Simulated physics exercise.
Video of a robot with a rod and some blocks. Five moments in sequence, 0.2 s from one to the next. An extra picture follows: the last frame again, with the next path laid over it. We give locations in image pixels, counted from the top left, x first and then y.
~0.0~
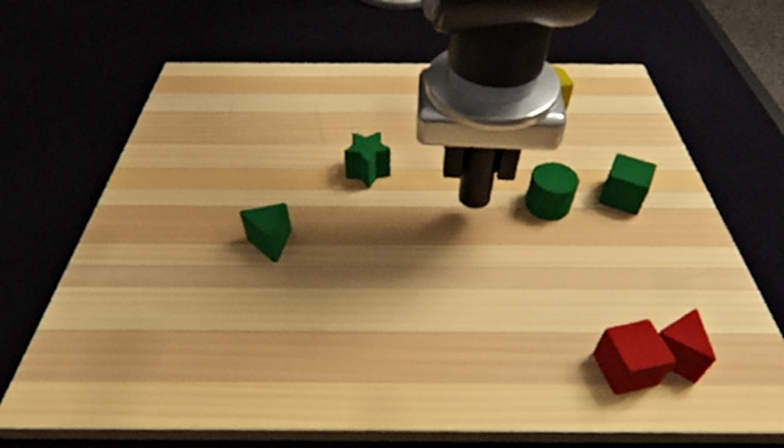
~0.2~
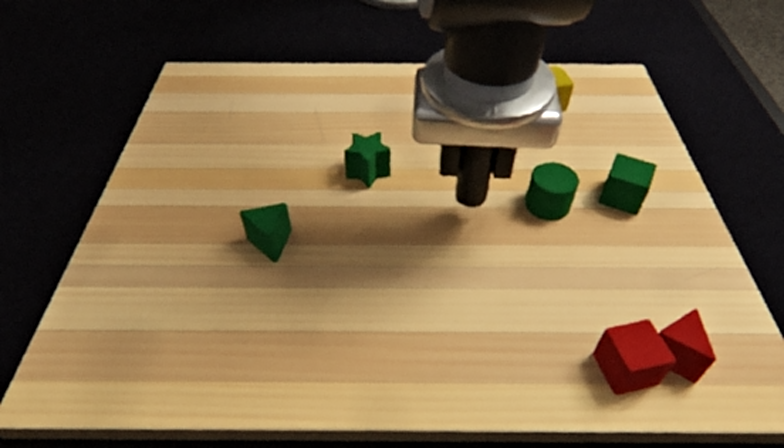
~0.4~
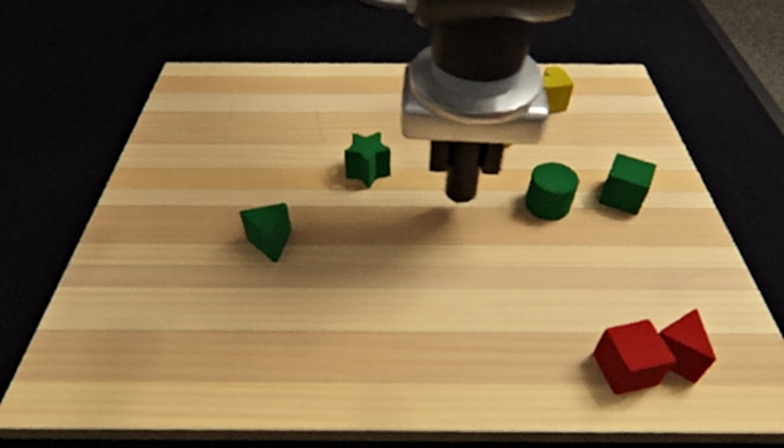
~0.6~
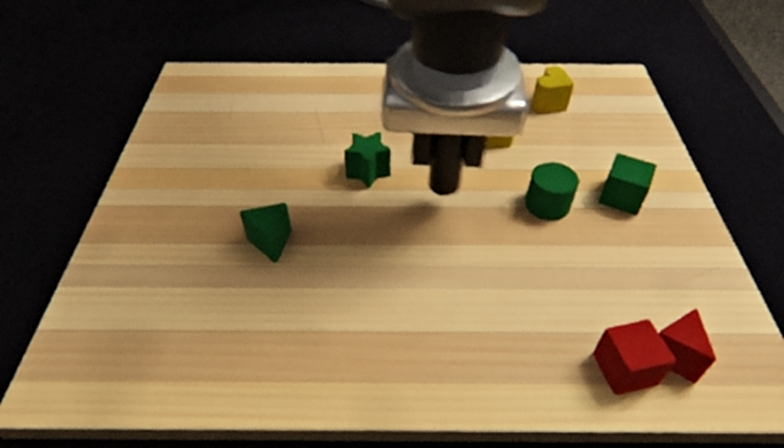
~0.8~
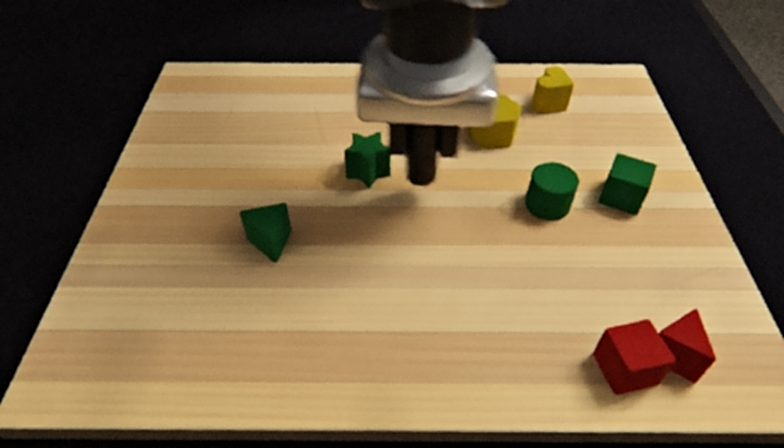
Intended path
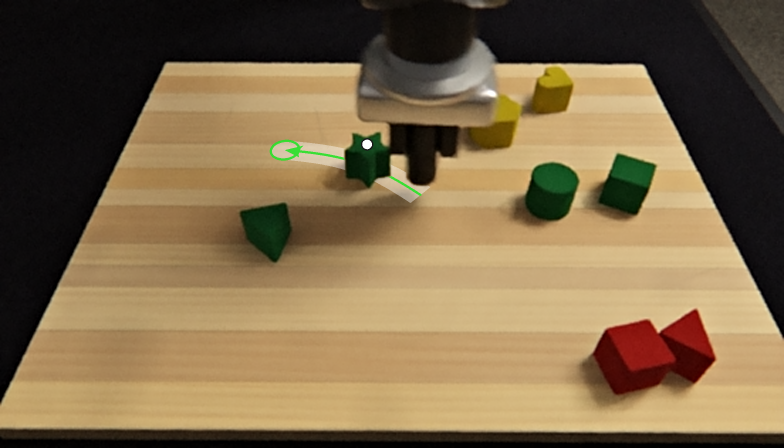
On a striped wooden board, a robot arm with a dark rod moves left toward a green star among still green, red and yellow blocks.
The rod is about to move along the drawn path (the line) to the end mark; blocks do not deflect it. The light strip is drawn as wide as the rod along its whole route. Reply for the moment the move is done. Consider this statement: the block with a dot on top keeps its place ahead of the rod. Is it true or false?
My answer: True.
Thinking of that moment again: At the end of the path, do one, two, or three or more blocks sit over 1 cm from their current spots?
One moves.
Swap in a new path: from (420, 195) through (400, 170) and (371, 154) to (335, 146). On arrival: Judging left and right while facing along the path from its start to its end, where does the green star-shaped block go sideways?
That's a shift to the left.
Path on the board, from (420, 195) over (379, 171) and (334, 156) to (285, 150); the dot is on the green star-shaped block.
The first path, step by step. One third of the way, rod (378, 152); green star-shaped block (351, 135), turned 25° anticlockwise.
Two thirds of the way, rod (331, 138); green star-shaped block (305, 121), turned 25° anticlockwise.
At the end, rod (282, 131); green star-shaped block (257, 113), turned 20° anticlockwise.
